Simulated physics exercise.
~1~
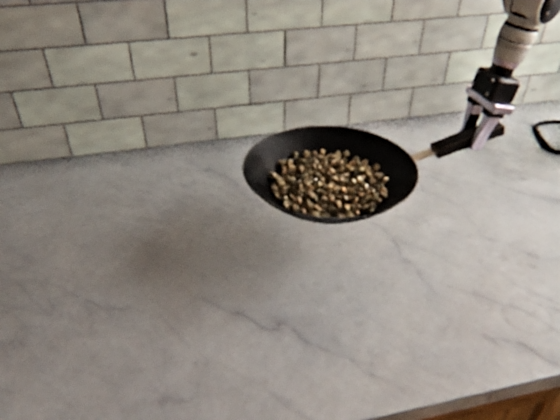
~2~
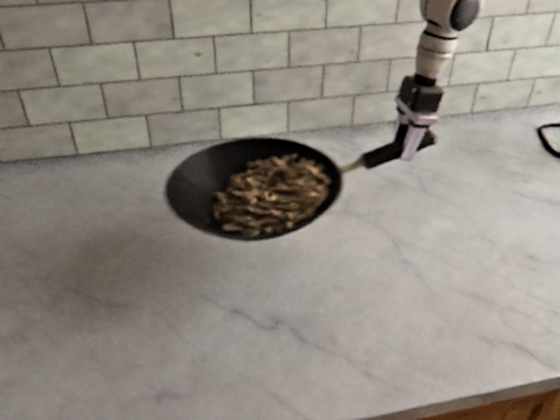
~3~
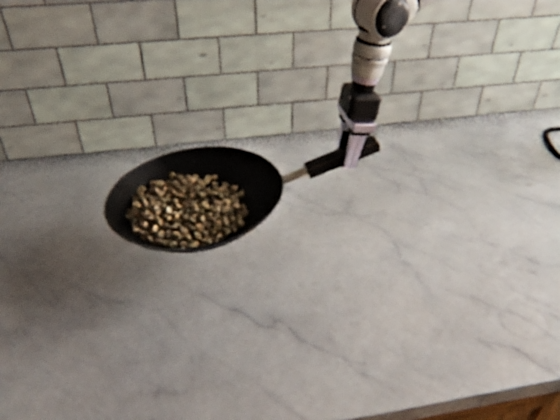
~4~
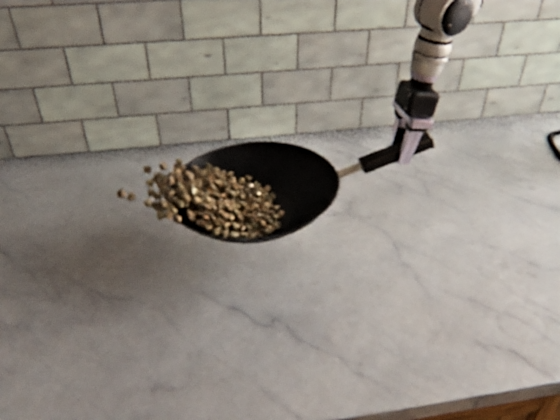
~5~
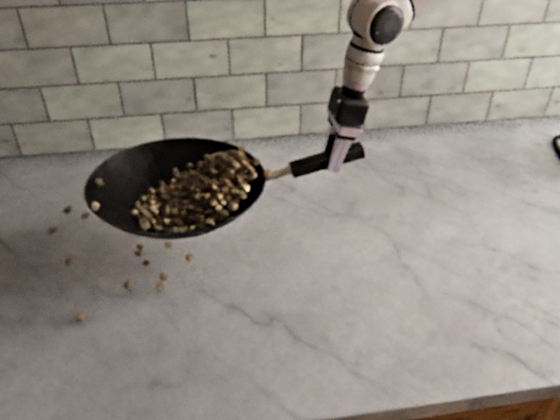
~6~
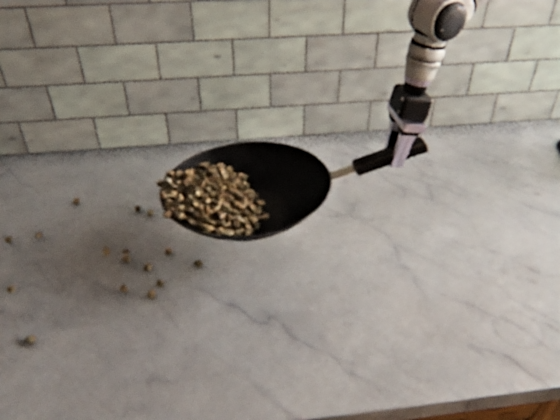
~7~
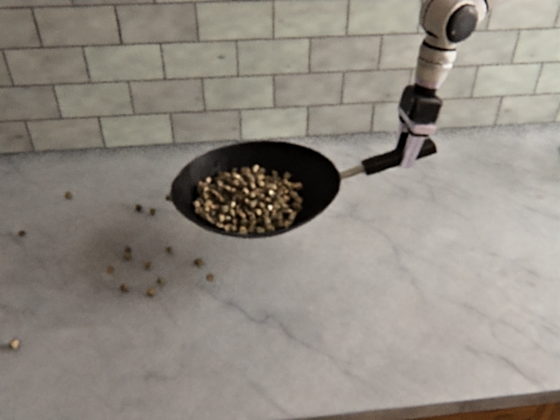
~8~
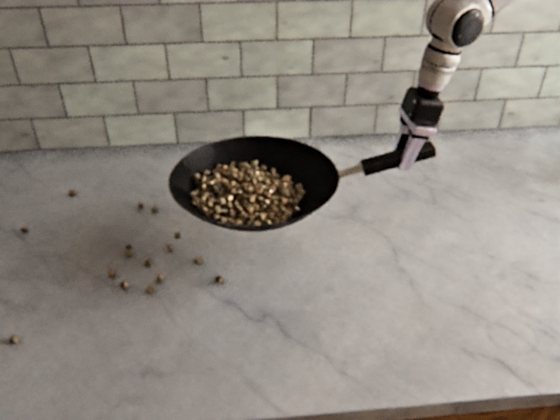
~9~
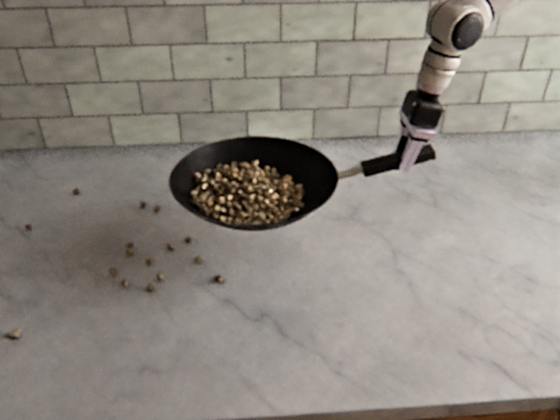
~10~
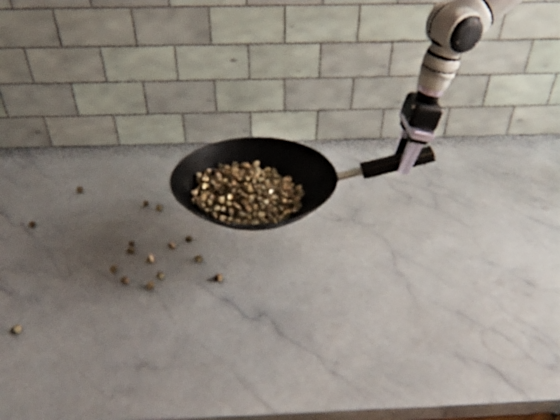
A robot arm shakes a black wok of pebbles, spilling some onto the counter.
